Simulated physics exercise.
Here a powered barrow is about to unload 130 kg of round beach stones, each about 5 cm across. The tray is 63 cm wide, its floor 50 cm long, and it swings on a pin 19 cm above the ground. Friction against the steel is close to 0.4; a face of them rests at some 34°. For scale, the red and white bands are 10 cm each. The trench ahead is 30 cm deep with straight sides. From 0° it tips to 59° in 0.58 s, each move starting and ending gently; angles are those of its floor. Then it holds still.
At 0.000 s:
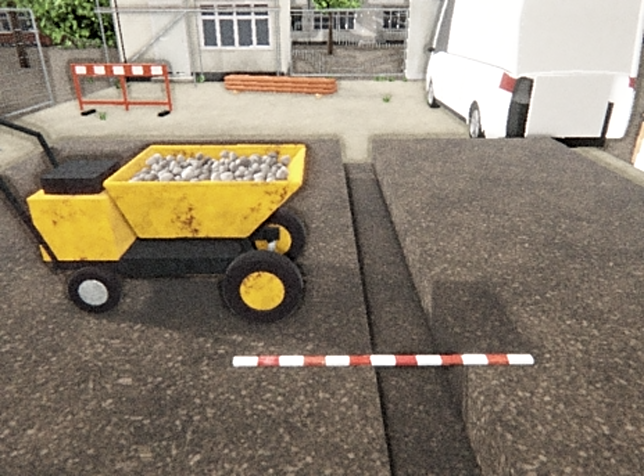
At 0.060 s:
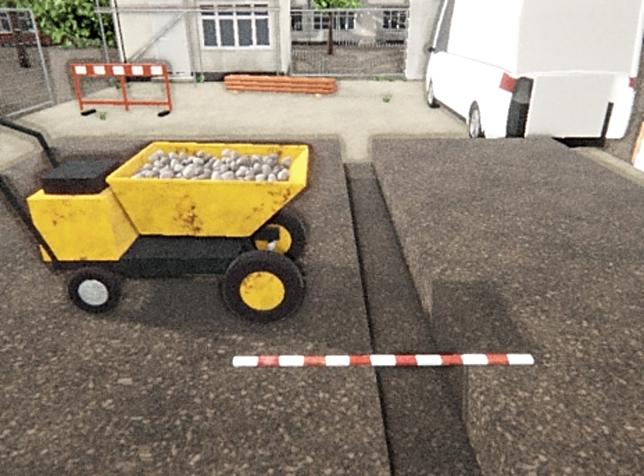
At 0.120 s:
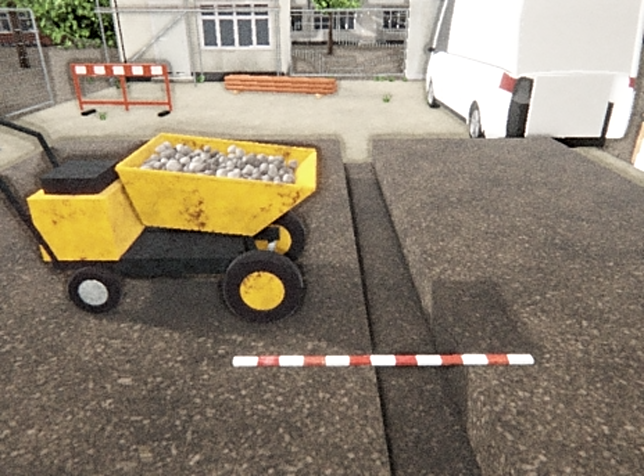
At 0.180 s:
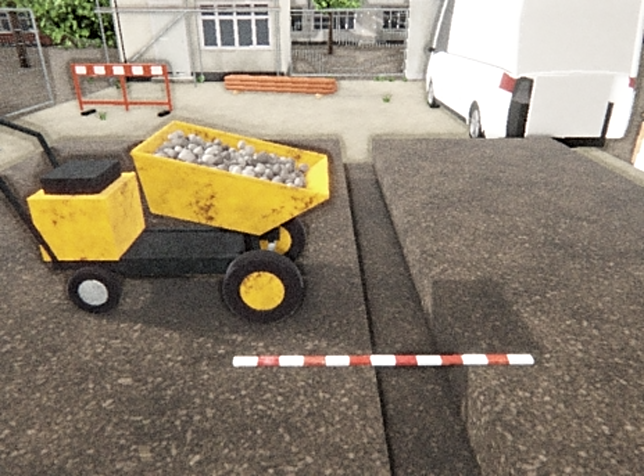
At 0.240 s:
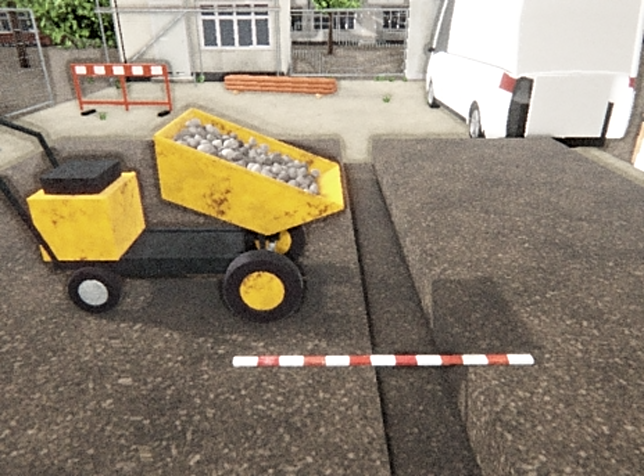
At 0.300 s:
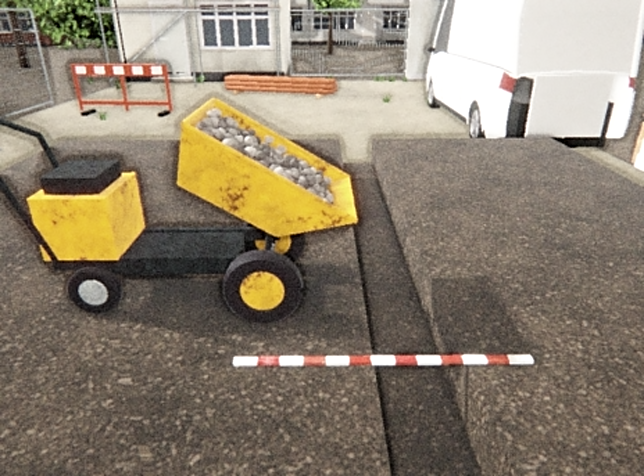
A yellow powered barrow steadily tilts its tray of round stones toward the right.
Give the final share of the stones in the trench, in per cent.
Close to 69 in a hundred.
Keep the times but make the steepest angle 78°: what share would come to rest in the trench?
Then about 75 per cent.
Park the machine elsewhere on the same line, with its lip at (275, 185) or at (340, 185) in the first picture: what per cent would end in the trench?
First some 85, then 35 per cent.
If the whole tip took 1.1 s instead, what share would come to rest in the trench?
Then about 90 per cent.
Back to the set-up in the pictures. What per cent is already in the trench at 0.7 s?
Some 20 per cent.
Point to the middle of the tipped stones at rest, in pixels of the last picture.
Near (418, 321).
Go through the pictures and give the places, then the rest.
The first frame shows lip at (300, 184), floor tilted 0°, highest stones at (228, 162).
The second frame shows lip at (304, 185), floor tilted 2°, highest stones at (195, 160); the stones move at 0.4 m/s on average.
The third frame shows lip at (314, 189), floor tilted 7°, highest stones at (170, 154); the stones move at 0.8 m/s on average.
The fourth frame shows lip at (328, 197), floor tilted 14°, highest stones at (180, 141); the stones move at 1.2 m/s on average.
In the fifth frame, the tray is at 22°, its lip at (343, 207); the top of the load is at (194, 131); the stones move at 1.3 m/s on average.
The sixth frame shows lip at (357, 221), floor tilted 31°, highest stones at (215, 122); the stones move at 1.4 m/s on average.
After 0.4 s the floor is at 49°; 100 % in the tray; the foremost stones are at (358, 225).
After 0.7 s the floor is at 59°; 80 % in the tray, 19 % in the trench; the foremost stones are at (432, 276).
After 1.0 s the floor is at 59°; 27 % in the tray, 42 % in the trench, 31 % past the trench; the foremost stones are at (559, 292).
After 3.0 s the floor is at 59°; 0 % in the tray, 69 % in the trench, 31 % past the trench; the foremost stones are past the picture's edge.
